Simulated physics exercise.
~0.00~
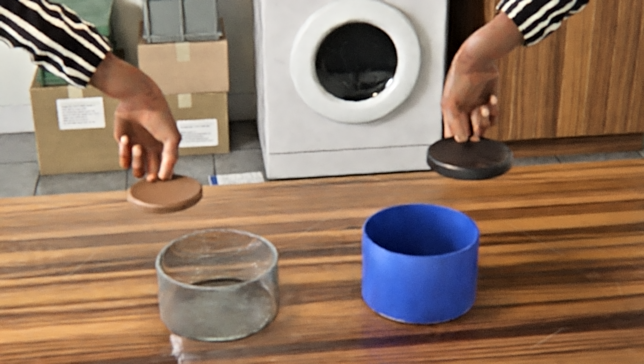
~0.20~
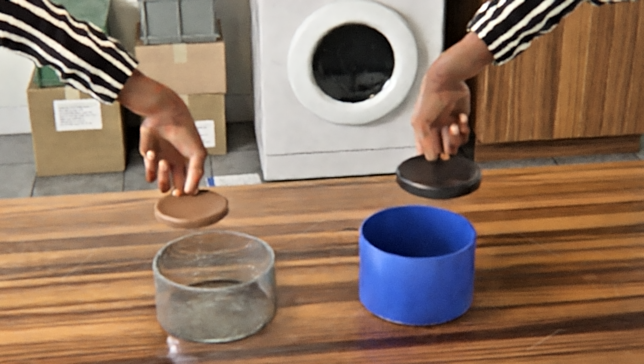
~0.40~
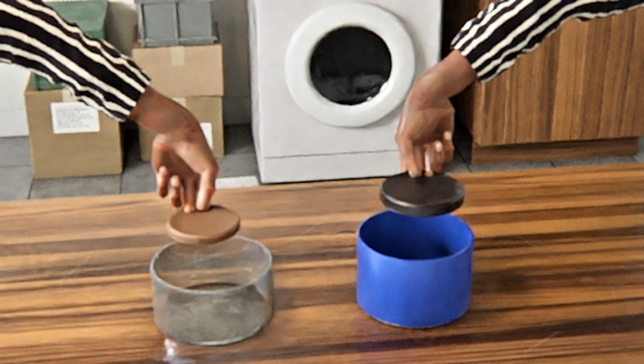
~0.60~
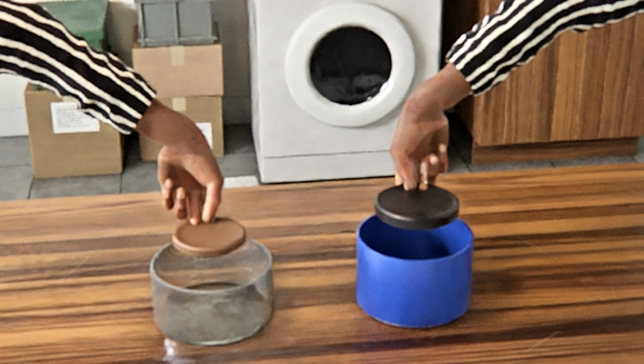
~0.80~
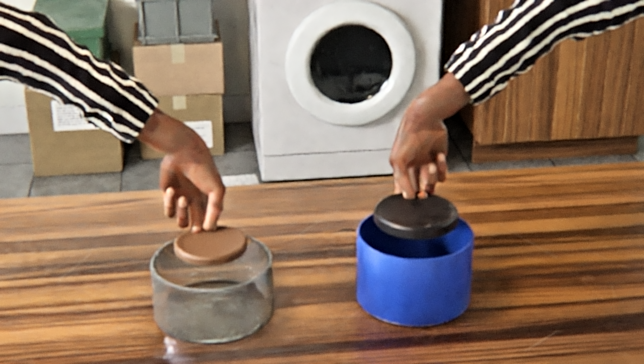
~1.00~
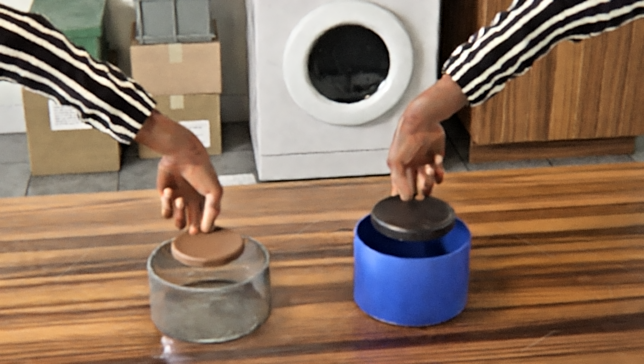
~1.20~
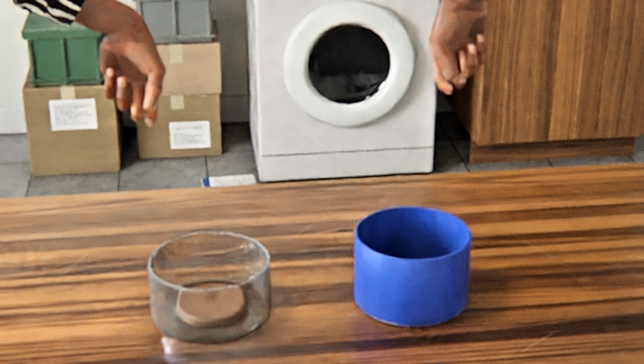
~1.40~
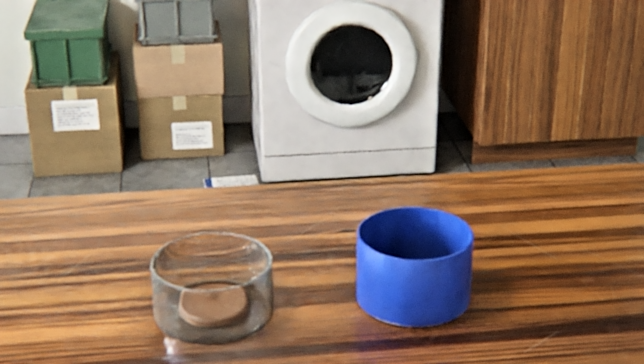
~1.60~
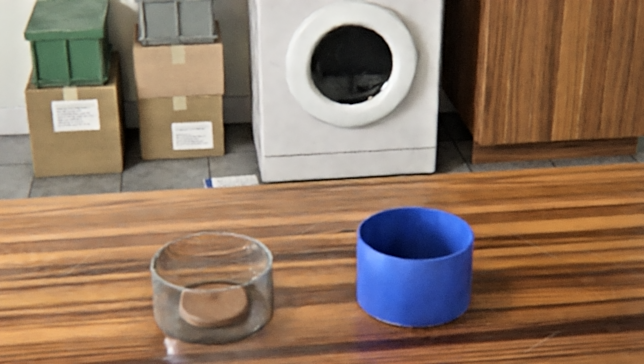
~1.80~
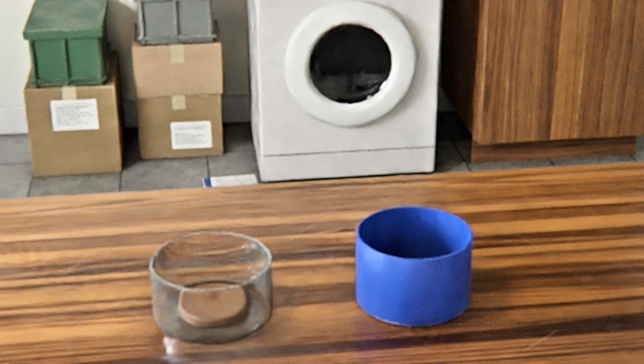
Two hands lower and release a brown disc and black disc, which drop inside containers.
